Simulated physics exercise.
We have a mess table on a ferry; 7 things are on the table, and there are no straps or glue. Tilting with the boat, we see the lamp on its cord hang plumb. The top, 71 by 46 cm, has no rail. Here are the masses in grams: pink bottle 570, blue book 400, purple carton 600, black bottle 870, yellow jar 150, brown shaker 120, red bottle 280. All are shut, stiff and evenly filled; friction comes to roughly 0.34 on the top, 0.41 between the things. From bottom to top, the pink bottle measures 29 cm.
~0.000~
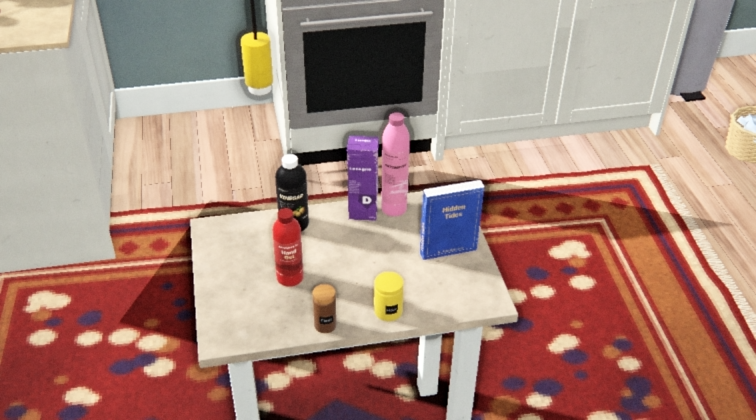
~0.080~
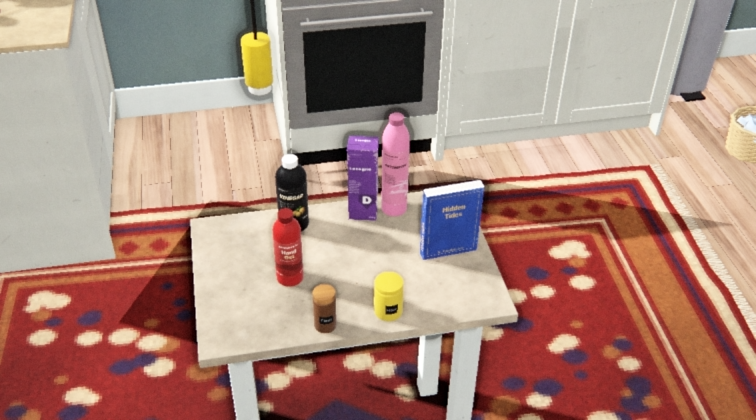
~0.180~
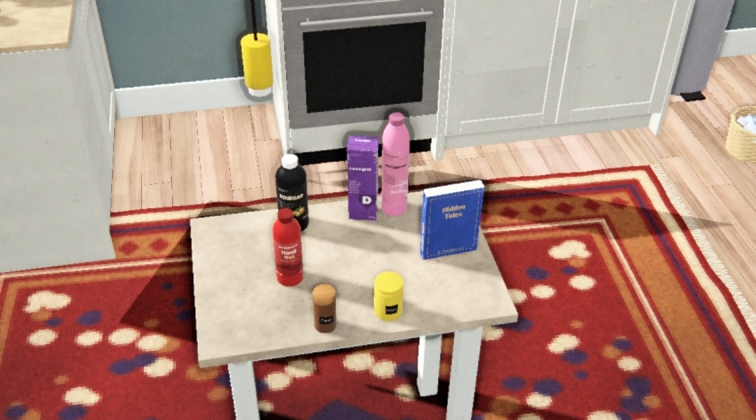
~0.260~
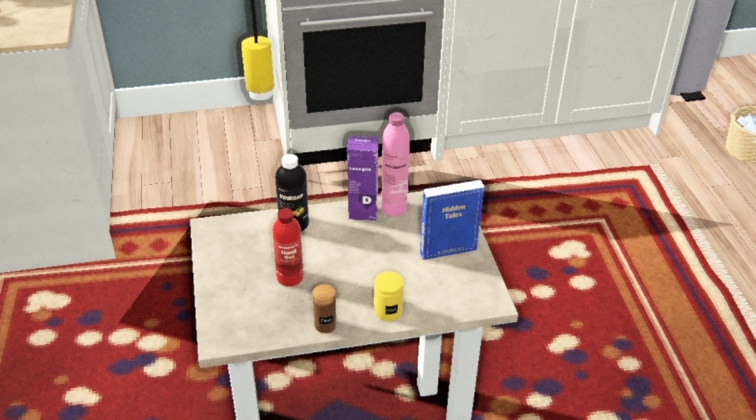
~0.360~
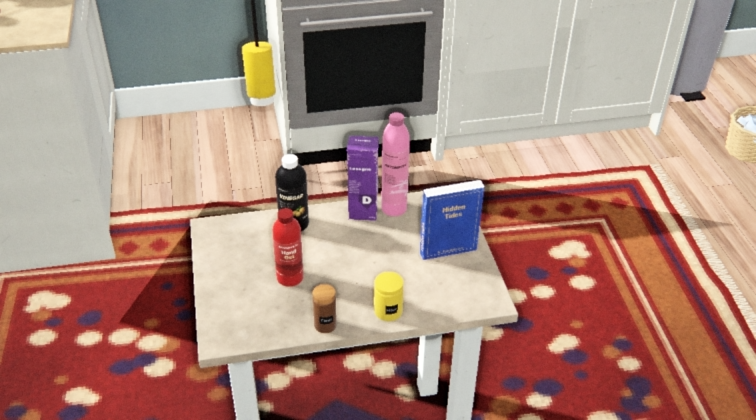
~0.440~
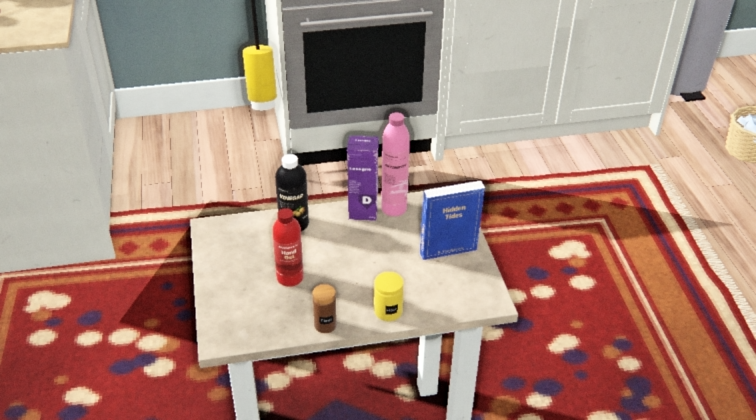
A yellow lamp on a dark cord hangs almost still at first, then shifts very slightly downward and to the right beyond a table. Throughout, the blue book, purple carton, yellow jar, brown shaker, and pink, black and red bottles stay in place on the tabletop above a patterned red rug.
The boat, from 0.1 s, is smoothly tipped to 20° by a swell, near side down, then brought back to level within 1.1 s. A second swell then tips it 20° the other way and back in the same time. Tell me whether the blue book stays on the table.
It does not.
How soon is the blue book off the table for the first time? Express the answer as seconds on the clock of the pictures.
Time: Roughly 1.0 s.
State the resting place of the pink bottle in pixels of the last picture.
(414, 254).
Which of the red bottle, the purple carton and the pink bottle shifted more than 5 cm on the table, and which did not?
Well, the red bottle remains where it was; the purple carton winds up somewhere else; and the pink bottle winds up somewhere else.
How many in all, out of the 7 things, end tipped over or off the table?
I make it 3.
After 0.74 s, floor tilted 19°, near side down; blue book tipped 68° from how it sat near (465, 267); pink bottle tipped 11° from how it sat; purple carton tipped 9° from how it sat.
After 0.94 s, floor tilted 9°, near side down; blue book on its side near (478, 311); pink bottle tipped 58° from how it sat; purple carton tipped 54° from how it sat.
After 1.14 s, boat level; blue book now off the table; pink bottle on its side; purple carton on its side.
After 1.44 s, floor tilted 8°, far side down; pink bottle on its side; purple carton on its side.
At rest (2.8 s), off the table, blue book; tipped over on the table, pink bottle and purple carton; the other 4 in place, give or take 5 cm.
